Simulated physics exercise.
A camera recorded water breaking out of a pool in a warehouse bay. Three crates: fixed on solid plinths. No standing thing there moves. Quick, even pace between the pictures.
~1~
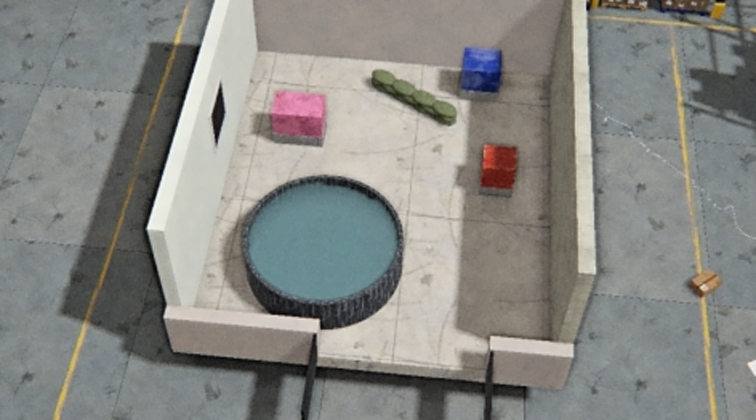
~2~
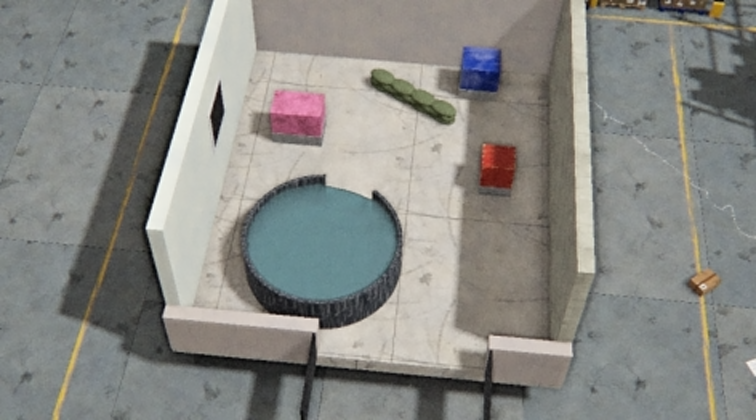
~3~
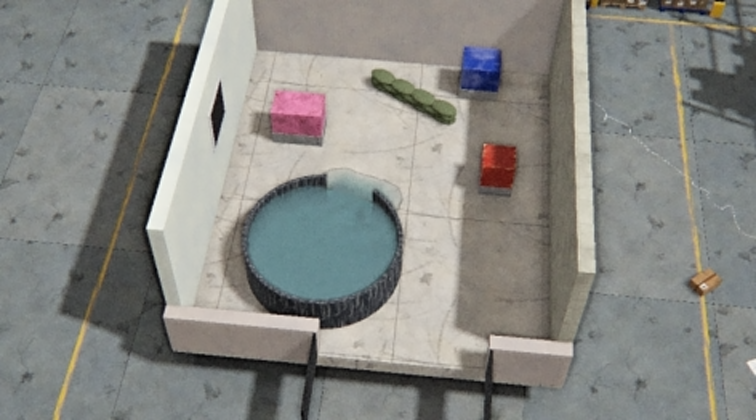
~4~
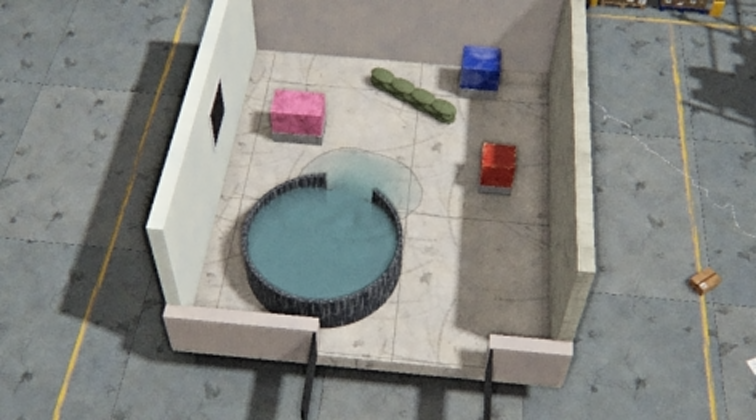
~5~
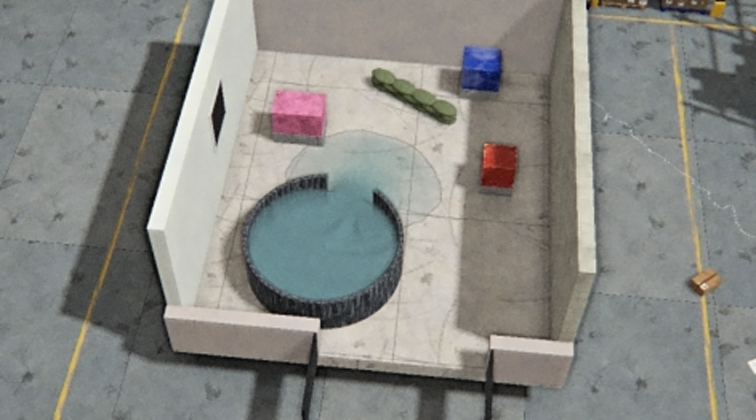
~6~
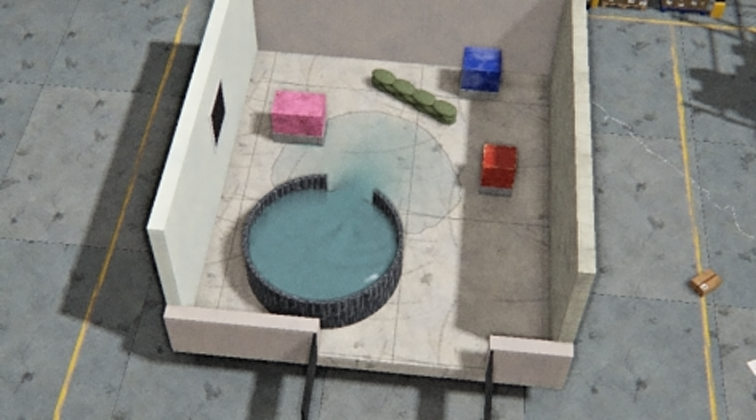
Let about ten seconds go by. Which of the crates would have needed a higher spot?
Pink crate: No, it stays dry. Blue crate: No, it stays dry. Red crate: No, it stays dry.
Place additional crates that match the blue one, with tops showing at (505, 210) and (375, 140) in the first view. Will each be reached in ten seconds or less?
Listed order: Unflooded / flooded.
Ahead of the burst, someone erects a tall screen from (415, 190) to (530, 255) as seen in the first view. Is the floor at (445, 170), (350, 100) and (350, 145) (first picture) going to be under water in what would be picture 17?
The first point comes out inundated, the next inundated, the last inundated.
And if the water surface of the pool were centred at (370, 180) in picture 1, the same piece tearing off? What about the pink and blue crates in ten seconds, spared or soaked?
As I see it, pink crate is not reached, and blue crate is not reached.
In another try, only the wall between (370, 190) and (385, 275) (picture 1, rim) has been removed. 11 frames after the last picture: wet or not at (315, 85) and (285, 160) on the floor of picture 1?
I'd expect the first point to stay dry and the second point to stay dry.
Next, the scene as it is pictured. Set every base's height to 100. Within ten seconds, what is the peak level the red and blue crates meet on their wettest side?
Around 60 % and 70 %.
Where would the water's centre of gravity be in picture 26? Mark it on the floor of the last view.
The water centres close to (355, 186).
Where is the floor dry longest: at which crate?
Go for the blue one.
A moment on, water covers 30 % of the floor; the pink crate water round its plinth, the blue crate water round its plinth, the red crate water round its plinth.
Next, water covers 45 % of the floor; the pink crate water round its plinth, the blue crate water round its plinth, the red crate water round its plinth.
Then, water covers 60 % of the floor; the pink crate water round its plinth, the blue crate water round its plinth, the red crate water round its plinth.
Later, water covers 85 % of the floor; the pink crate water round its plinth, the blue crate water round its plinth, the red crate water round its plinth.
In the end, water covers 100 % of the floor; the pink crate stayed above the water, the blue crate stayed above the water, the red crate stayed above the water.
